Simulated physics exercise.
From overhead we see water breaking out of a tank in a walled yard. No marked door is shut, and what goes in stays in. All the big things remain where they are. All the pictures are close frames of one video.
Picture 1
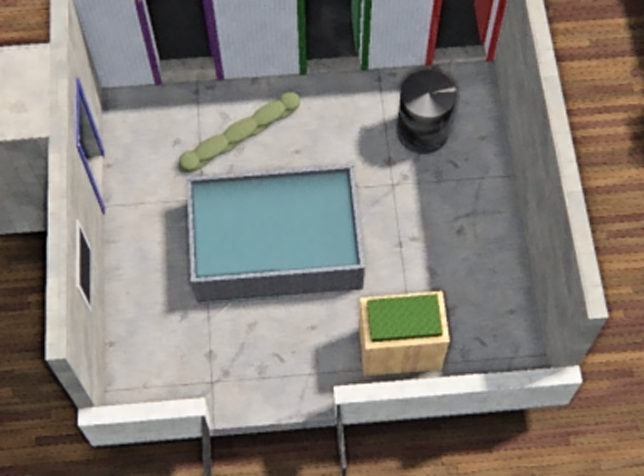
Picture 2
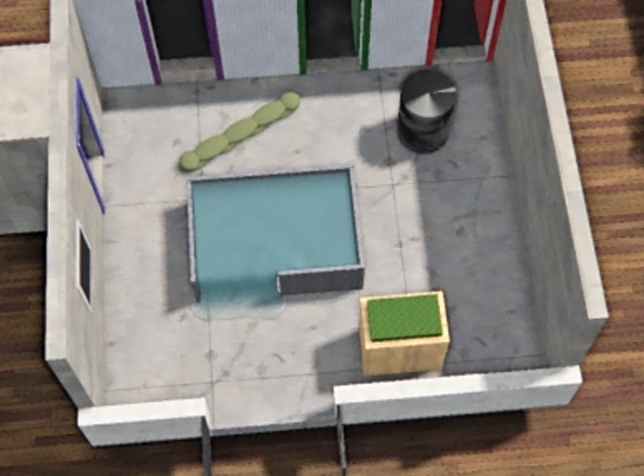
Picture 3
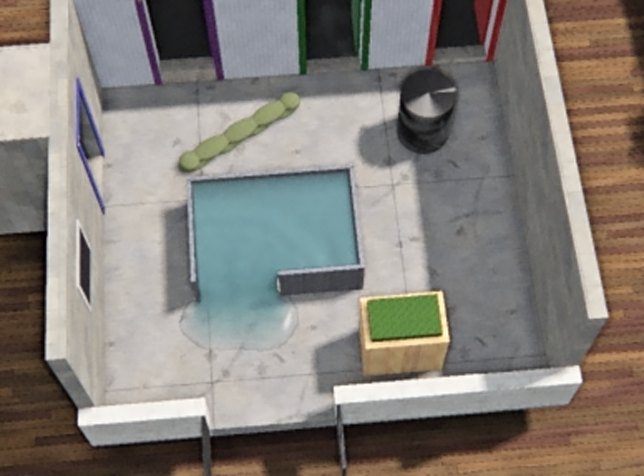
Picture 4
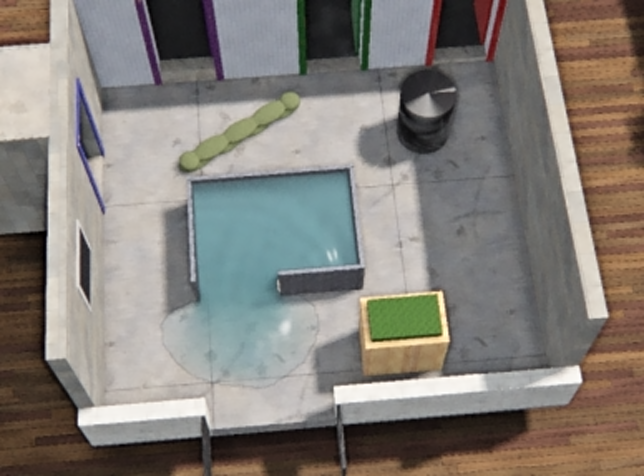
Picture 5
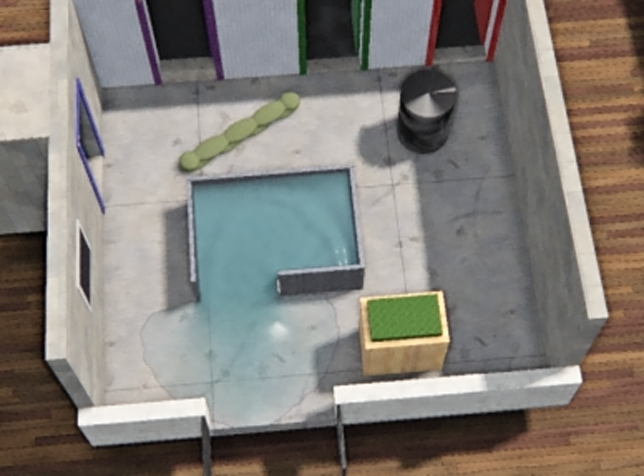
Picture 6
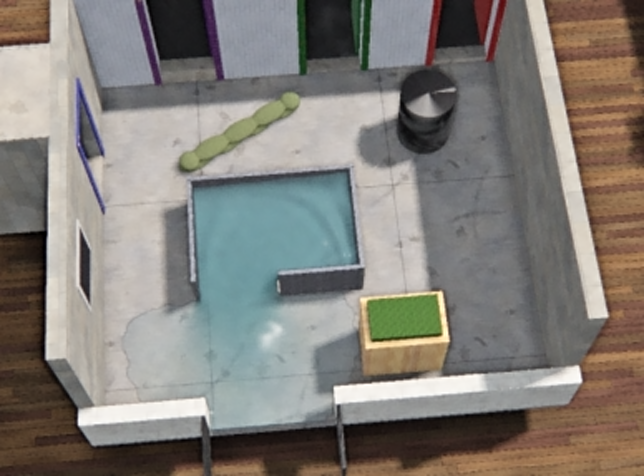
Walled concrete yard seen from above, water pouring through a gap in a tank's front wall and spreading across the floor.
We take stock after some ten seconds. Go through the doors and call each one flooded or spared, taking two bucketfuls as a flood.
Red door: Spared, blue door: Spared, purple door: Spared, green door: Spared.
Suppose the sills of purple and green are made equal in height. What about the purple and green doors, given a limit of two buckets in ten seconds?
So, one at a time, the purple door breaks past the limit while the green door never reaches the limit.
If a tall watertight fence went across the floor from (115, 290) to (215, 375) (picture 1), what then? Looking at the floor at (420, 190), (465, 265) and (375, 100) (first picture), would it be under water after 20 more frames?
Results in order: Bone-dry / bone-dry / bone-dry.
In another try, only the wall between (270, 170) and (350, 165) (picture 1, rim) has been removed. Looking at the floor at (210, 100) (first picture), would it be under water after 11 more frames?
Submerged.
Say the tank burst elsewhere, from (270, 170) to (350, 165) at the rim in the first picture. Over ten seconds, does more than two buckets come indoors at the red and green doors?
In that case the red one breaks the limit and the green one breaks the limit.
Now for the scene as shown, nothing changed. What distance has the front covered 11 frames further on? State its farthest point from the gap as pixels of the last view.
(515, 387).
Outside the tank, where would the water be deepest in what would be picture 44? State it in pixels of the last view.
Close to (157, 417), I'd say.
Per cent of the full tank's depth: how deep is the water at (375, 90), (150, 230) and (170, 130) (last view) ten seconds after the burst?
Depths of roughly 2, 8 and 8 per cent.
A moment on, water covers 20 % of the floor; the red door not reached, the blue door not reached, the purple door not reached, the green door not reached.
Next, water covers 20 % of the floor; the red door not reached, the blue door not reached, the purple door not reached, the green door not reached.
Then, water covers 40 % of the floor; the red door not reached, the blue door wet at the sill, nothing in, the purple door not reached, the green door not reached.
Later, water covers 50 % of the floor; the red door not reached, the blue door wet at the sill, nothing in, the purple door wet at the sill, nothing in, the green door wet at the sill, nothing in.
In the end, water covers 70 % of the floor; the red door wet at the sill, nothing in, the blue door under two buckets in, the purple door wet at the sill, nothing in, the green door under two buckets in.
